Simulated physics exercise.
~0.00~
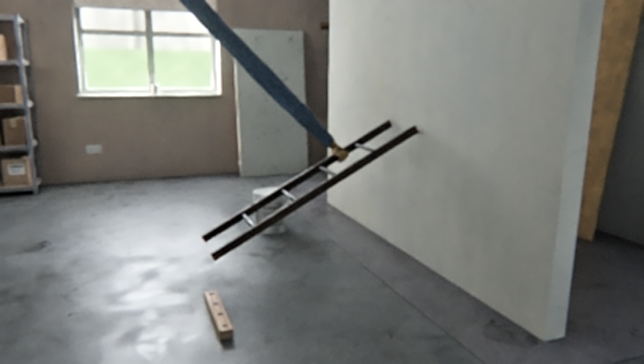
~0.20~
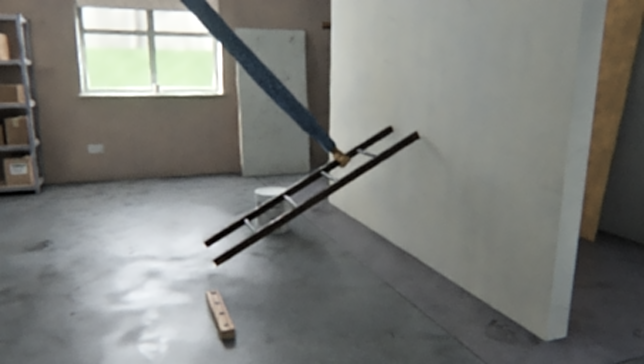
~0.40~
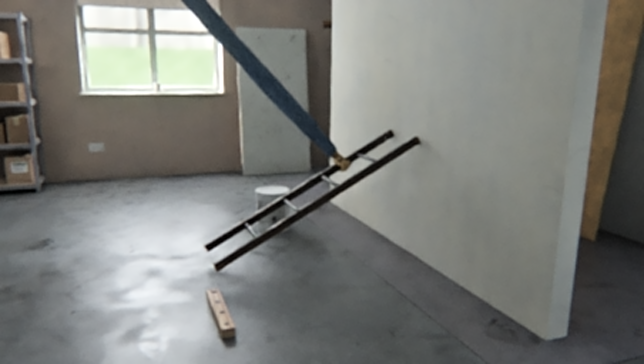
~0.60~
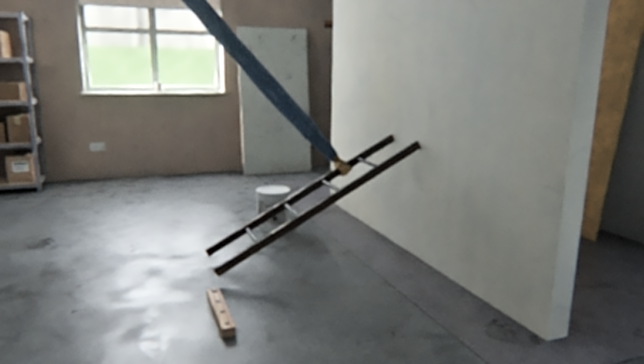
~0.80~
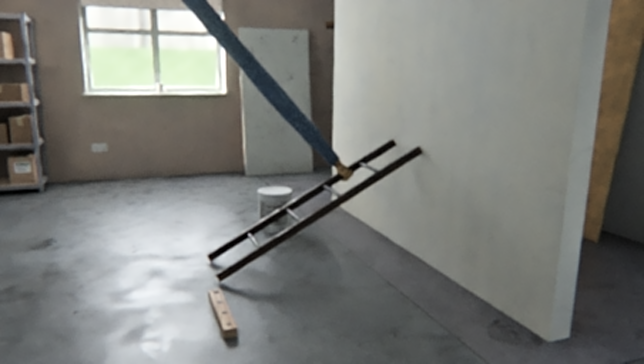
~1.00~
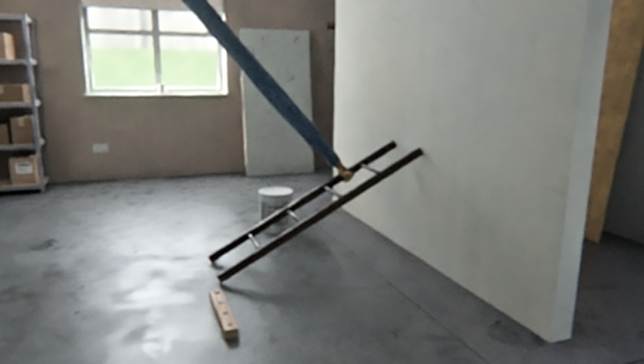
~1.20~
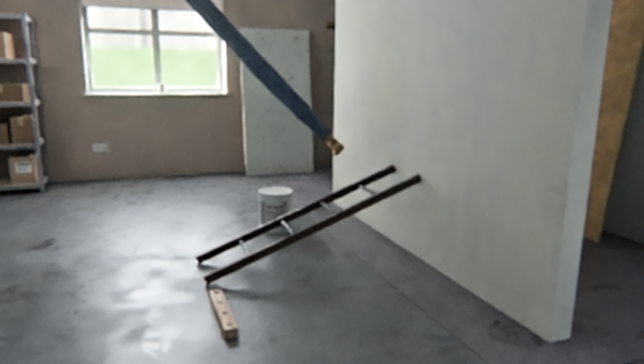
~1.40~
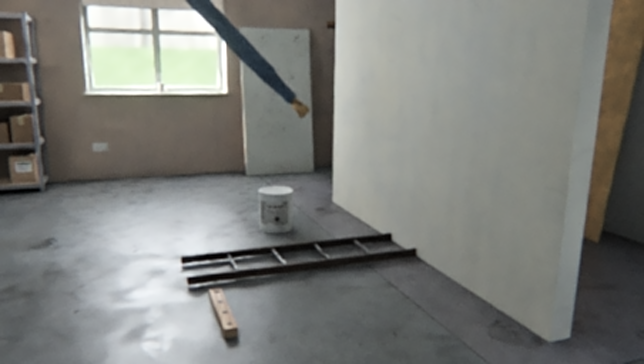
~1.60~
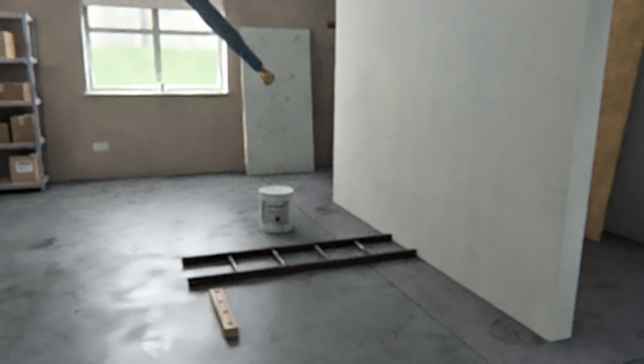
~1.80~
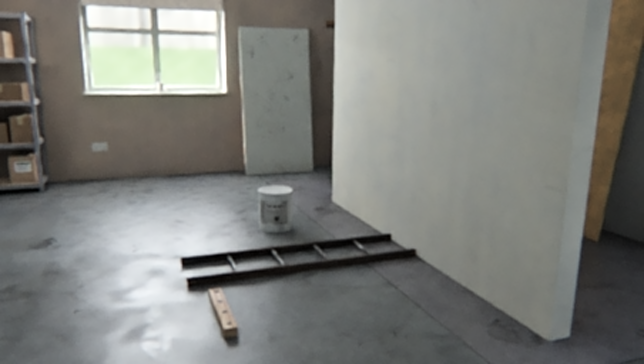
To begin with, an arm in a blue sleeve reaches down from the top of a bare room, holding a dark, ladder-like rack at a slant beside a pale wall. A strip of wood lies on the grey floor near the rack's lower end, and a white pail stands behind. The hand lowers the rack little by little until it leans against the wall, then lets go and draws back. The rack slips down, its lower end sliding left past the wooden strip, and drops flat. The arm withdraws from view, leaving the rack lying on the floor, with the strip and pail still in place.
